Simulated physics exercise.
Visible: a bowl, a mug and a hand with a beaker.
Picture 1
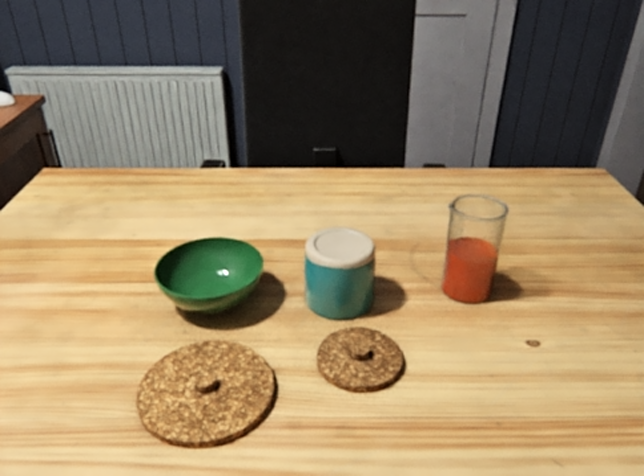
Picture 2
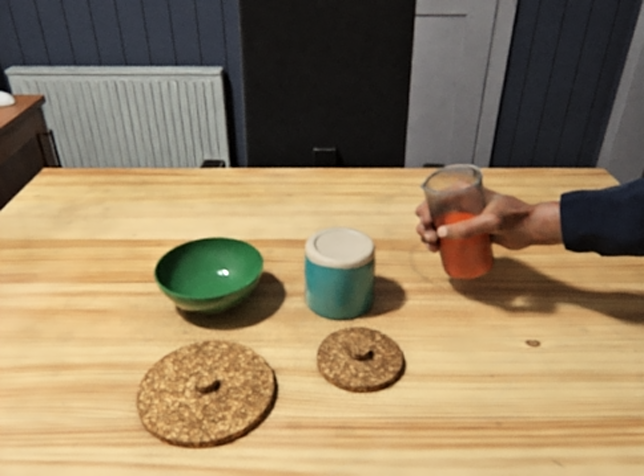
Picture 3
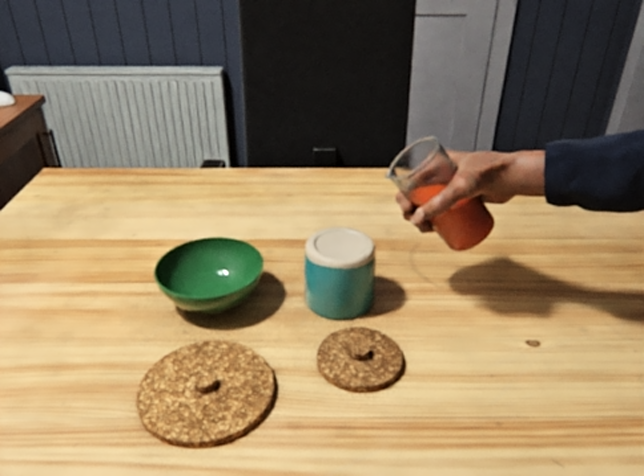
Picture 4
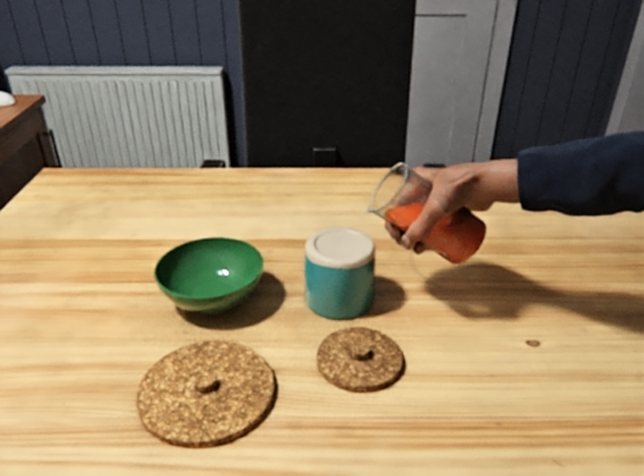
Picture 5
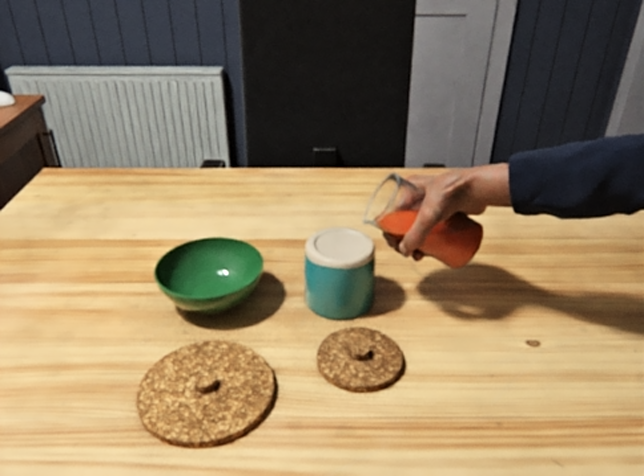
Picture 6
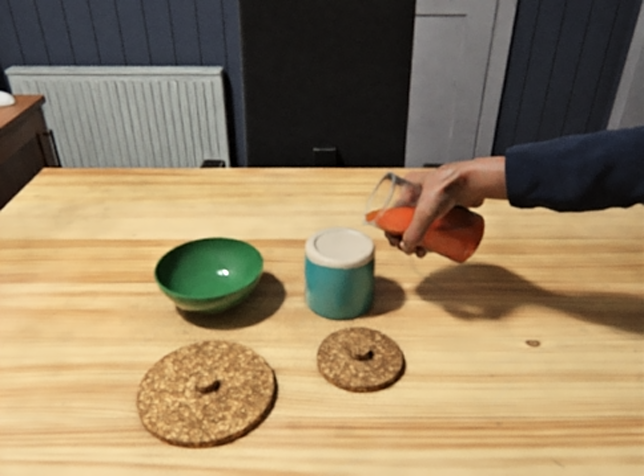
On a wooden table with a green bowl, a teal mug turned upside down and two cork mats, a hand from the right lifts a glass beaker of red-orange liquid and tilts it leftward near the mug.
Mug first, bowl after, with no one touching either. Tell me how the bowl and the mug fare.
As I see it, most likely the bowl receives it, most likely the mug misses out on it.
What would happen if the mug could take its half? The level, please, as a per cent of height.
Fill level: Approx. 25 % of height.
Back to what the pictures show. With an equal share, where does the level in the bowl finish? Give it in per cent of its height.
Roughly 35%.
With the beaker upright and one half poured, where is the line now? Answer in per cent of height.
I'd guess around 25 in a hundred.
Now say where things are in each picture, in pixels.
All stand on the top; beaker (473, 249) about half full; mug (340, 274) upside down; bowl (212, 284) open, in the first picture.
The hand lifts the beaker; beaker about half full, surface at (461, 223); mug (340, 274) upside down, in the second picture.
Tilting; beaker (442, 195) tipped 40° with all of its load; bowl (212, 284) open, in the third picture.
No stream yet; beaker (427, 214) tipped 55° with all of its load; mug (340, 274) upside down, in the fourth picture.
Still nothing leaves it; beaker (424, 222) tipped 60° with all of its load; bowl (212, 284) open, in the fifth picture.
On the point of pouring; beaker (423, 218) tipped 65° with all of its load; mug (340, 274) upside down; bowl (212, 284) open, in the sixth picture.
Soon after, it runs off the upturned base of the mug.
Later, the tomato juice goes into the bowl.
In the end, the mug is empty, in a puddle; the bowl has its share inside.
